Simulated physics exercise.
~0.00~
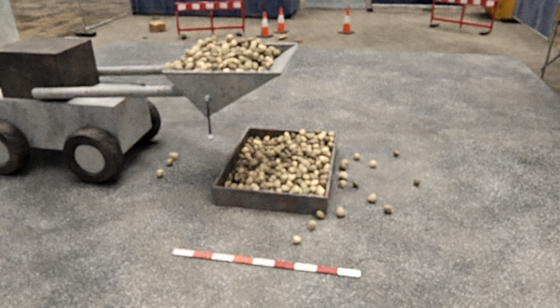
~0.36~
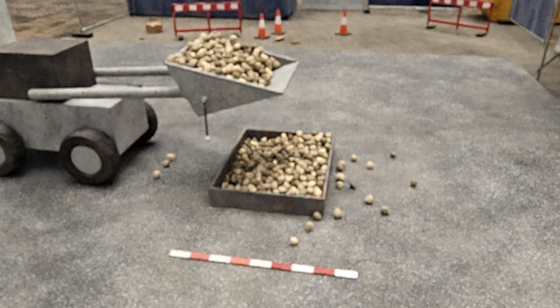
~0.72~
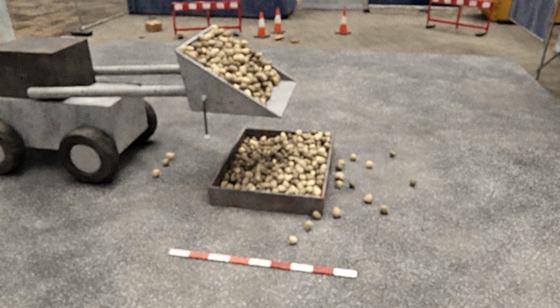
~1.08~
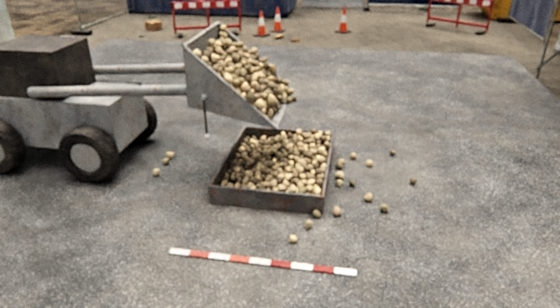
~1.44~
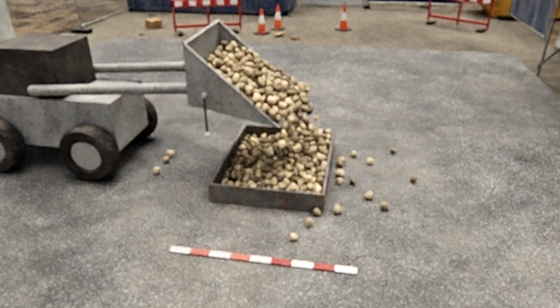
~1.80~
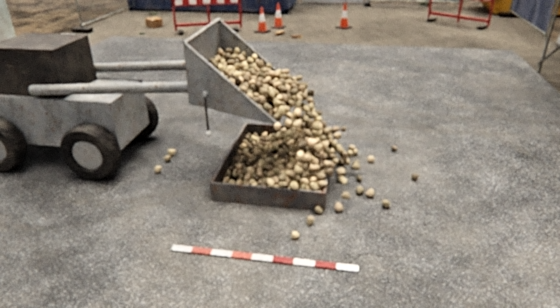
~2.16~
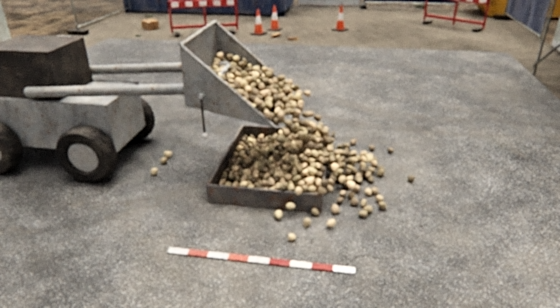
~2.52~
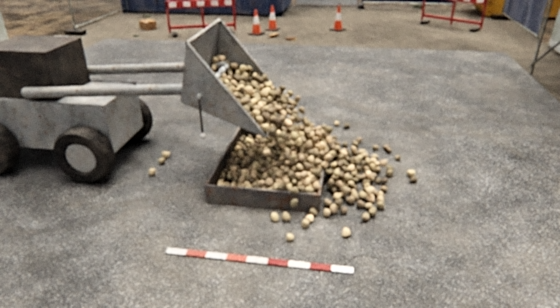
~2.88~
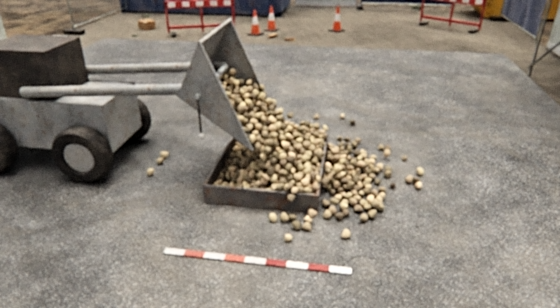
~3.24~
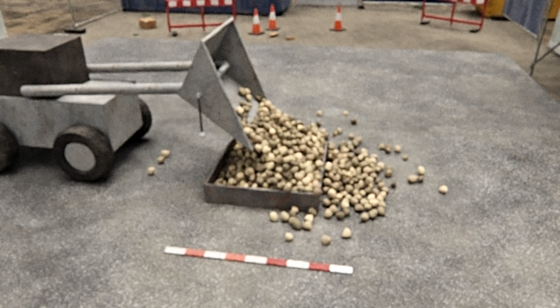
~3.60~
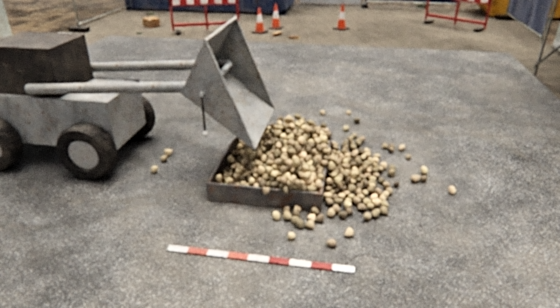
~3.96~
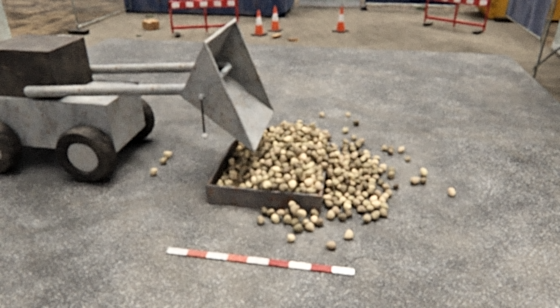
On a speckled grey floor indoors, seen from slightly above by a gently swaying camera, a dark grey loader stands at the left with its bucket full of pale, roundish stones. Below the bucket sits a low grey bin already heaped with similar stones, a few scattered around it, with a red-and-white staff in front and orange cones and barriers behind. The bucket tips forward and stones slide into the bin. It holds still while more pour out, spilling over the right side. Then it tips steeply and empties, leaving the bin overfilled and a broad pile spread rightward.
